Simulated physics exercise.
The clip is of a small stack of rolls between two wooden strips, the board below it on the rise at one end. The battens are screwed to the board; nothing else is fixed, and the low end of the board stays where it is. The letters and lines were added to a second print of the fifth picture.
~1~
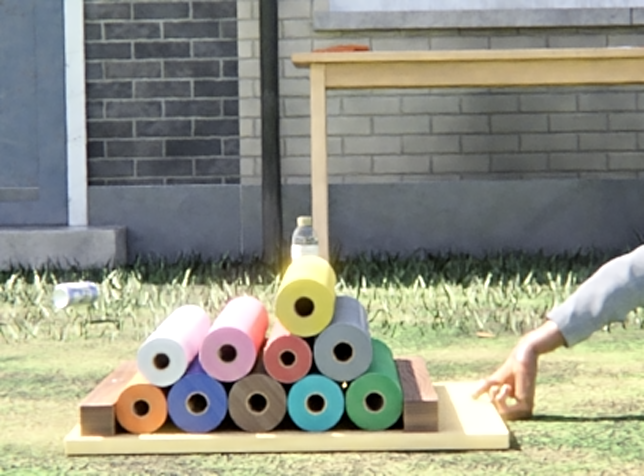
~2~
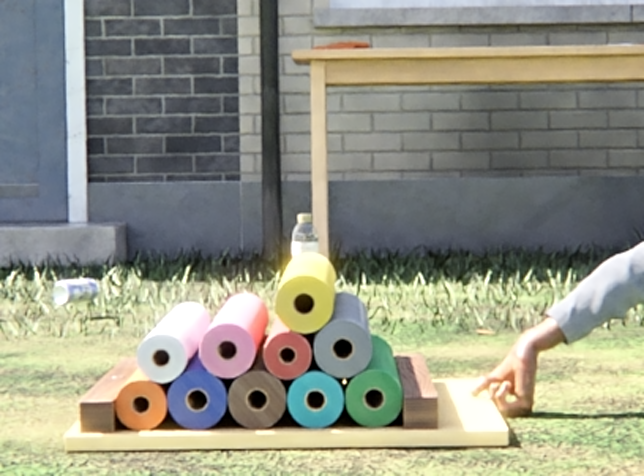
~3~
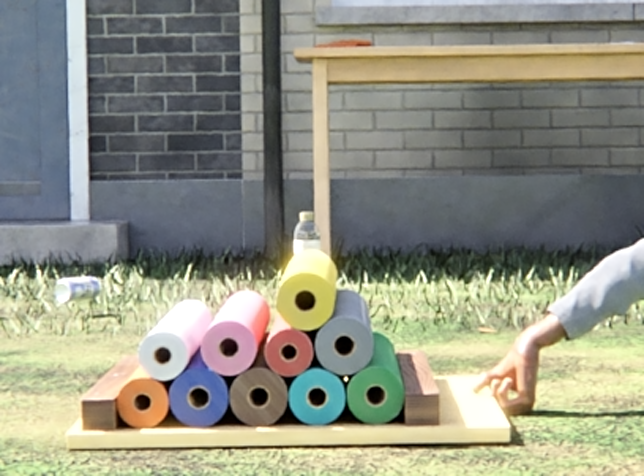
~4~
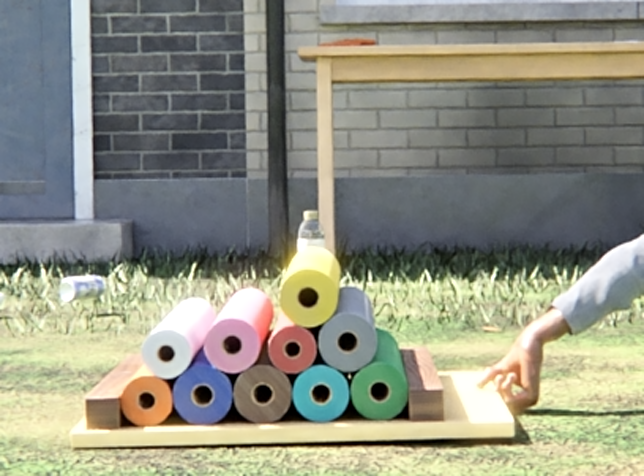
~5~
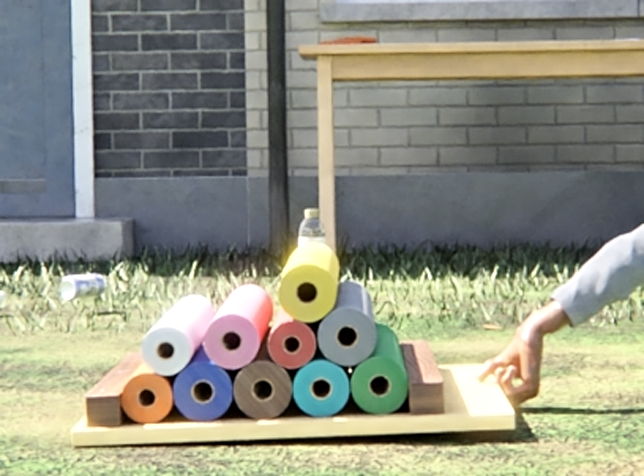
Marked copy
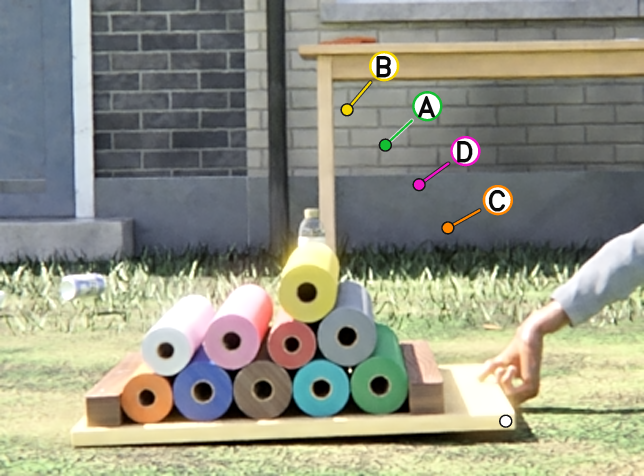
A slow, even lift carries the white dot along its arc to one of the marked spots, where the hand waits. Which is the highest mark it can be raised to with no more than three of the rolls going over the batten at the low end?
C is the limit.
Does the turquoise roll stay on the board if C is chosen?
Yes.
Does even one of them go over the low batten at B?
Yes.
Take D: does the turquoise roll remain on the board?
The turquoise roll: Yes.
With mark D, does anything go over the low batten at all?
Yes.
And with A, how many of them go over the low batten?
At A the number is five.
On the copy, A at (385, 145); B at (347, 110); C at (448, 228); D at (419, 185); the white dot at (506, 421).
On C. First, board at 17°.
Then, board at 28°.
Finally, board at 28°, two over the low batten (white, yellow).
By contrast, A five over the low batten; B five over the low batten; D five over the low batten.
